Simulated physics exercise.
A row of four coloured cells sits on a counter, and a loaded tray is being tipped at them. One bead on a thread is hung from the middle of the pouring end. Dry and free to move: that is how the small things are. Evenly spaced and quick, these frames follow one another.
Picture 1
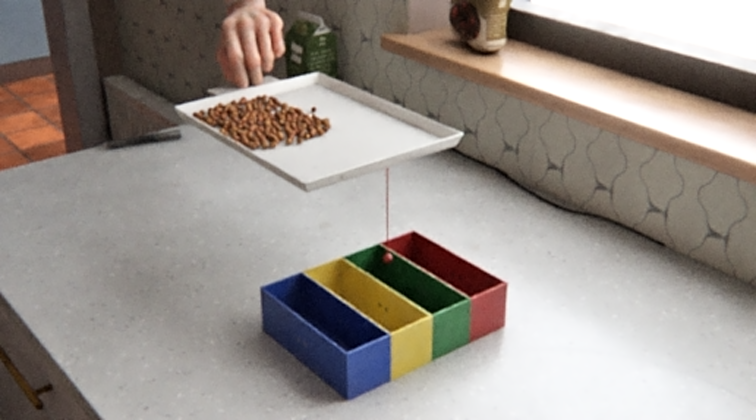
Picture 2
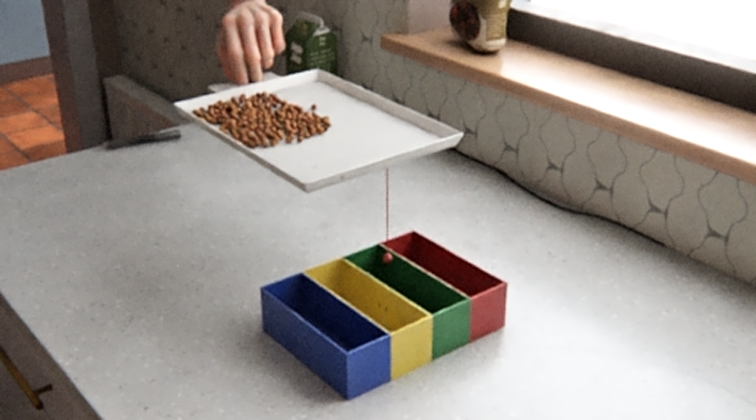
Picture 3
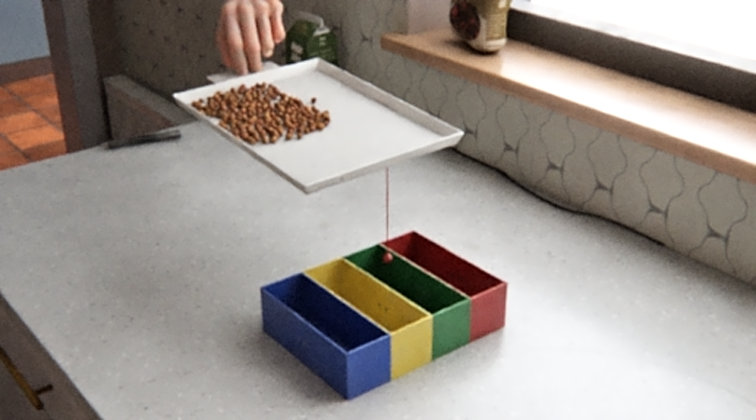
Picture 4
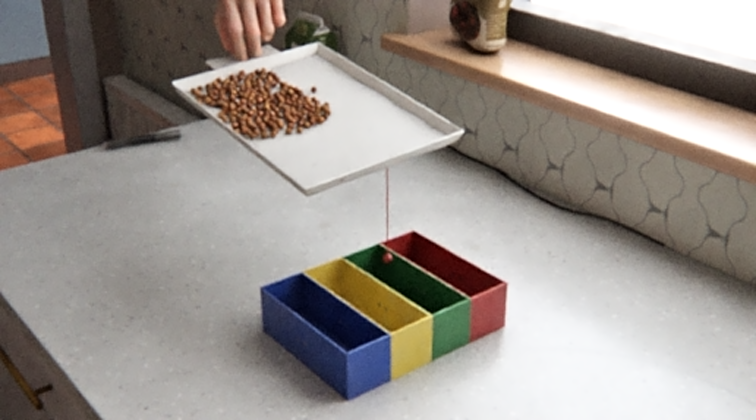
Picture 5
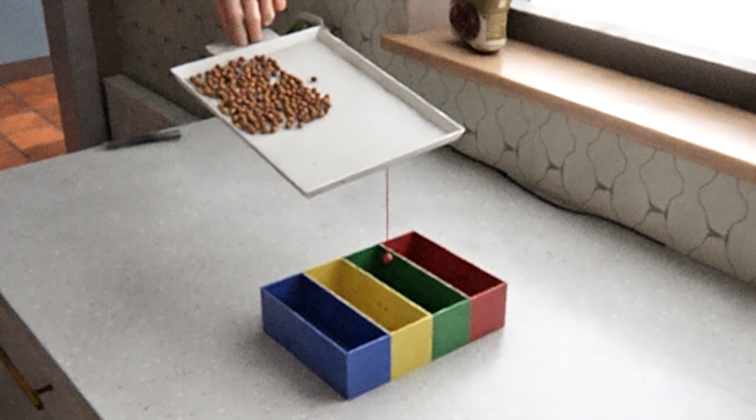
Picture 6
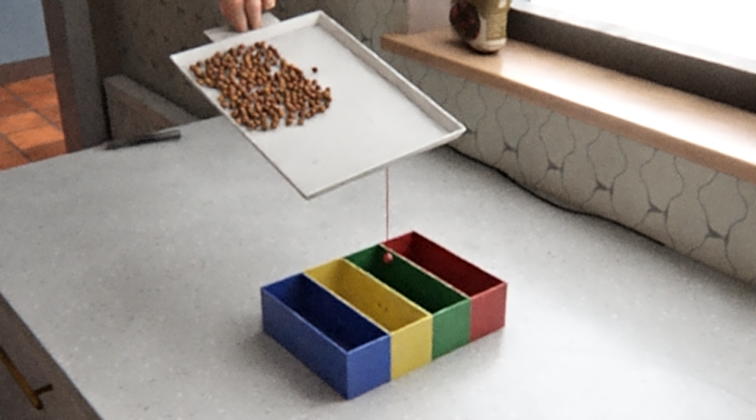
The clip shows a hand raising the back of a white tray of small brown balls above blue, yellow, green and red cells, its front edge dipping slightly at the left corner, while a hanging bead stays still.
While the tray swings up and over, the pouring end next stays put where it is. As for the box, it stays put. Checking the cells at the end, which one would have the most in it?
The blue cell would have the most in it.
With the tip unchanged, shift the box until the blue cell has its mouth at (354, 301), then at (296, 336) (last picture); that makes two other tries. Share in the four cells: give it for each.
Roughly 50 per cent the first time and 100 per cent the second.
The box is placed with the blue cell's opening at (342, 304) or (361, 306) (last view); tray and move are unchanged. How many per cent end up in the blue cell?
In order, 50 % and 40 %.
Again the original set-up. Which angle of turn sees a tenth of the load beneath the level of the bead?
60°, roughly.
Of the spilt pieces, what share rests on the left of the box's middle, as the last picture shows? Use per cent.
Estimate: Roughly 60 %.
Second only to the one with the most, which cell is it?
Second place belongs to the cell in yellow.
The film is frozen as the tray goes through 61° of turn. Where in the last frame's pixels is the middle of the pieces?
Centre estimate: (336, 238).
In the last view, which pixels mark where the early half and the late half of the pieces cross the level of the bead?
The opening part goes through (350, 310); what follows goes through (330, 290).
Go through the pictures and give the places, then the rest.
In the first frame, corners of the pouring end at (307, 180) and (456, 133), level; middle of the load at (267, 122), cereal balls; bead on its thread at (388, 258); blue cell at (369, 363); yellow cell at (411, 344); green cell at (451, 325); red cell at (488, 308).
In the second frame, corners of the pouring end at (307, 180) and (456, 133), level; middle of the load at (267, 120).
In the third frame, corners of the pouring end at (307, 182) and (456, 132), tipped barely, lowest at the left corner; middle of the load at (267, 114).
In the fourth frame, corners of the pouring end at (307, 185) and (457, 130), tipped a little, lowest at the left corner; middle of the load at (267, 104).
In the fifth frame, corners of the pouring end at (307, 187) and (457, 129), tipped a little, lowest at the left corner; middle of the load at (267, 95).
In the sixth frame, corners of the pouring end at (308, 190) and (458, 128), tipped clearly, lowest at the left corner; middle of the load at (267, 87); blue cell at (369, 363); yellow cell at (411, 344); green cell at (451, 325); red cell at (488, 308).
Soon after the last picture, tray tipped steeply; about half on the tray; a small part in the blue cell; a small part in the yellow cell; a stray few in the green cell; about a third falling or outside the box.
A little later, tray tipped right over; about half in the blue cell; about a quarter in the yellow cell; a stray few in the green cell; a stray few in the red cell; about a quarter falling or outside the box.
Later still, tray tipped past a quarter turn; about half in the blue cell; about a quarter in the yellow cell; a stray few in the green cell; a stray few in the red cell; about a quarter falling or outside the box.
At rest, tray tipped past a quarter turn; about half in the blue cell; about a quarter in the yellow cell; a stray few in the green cell; a stray few in the red cell; about a quarter outside the box.
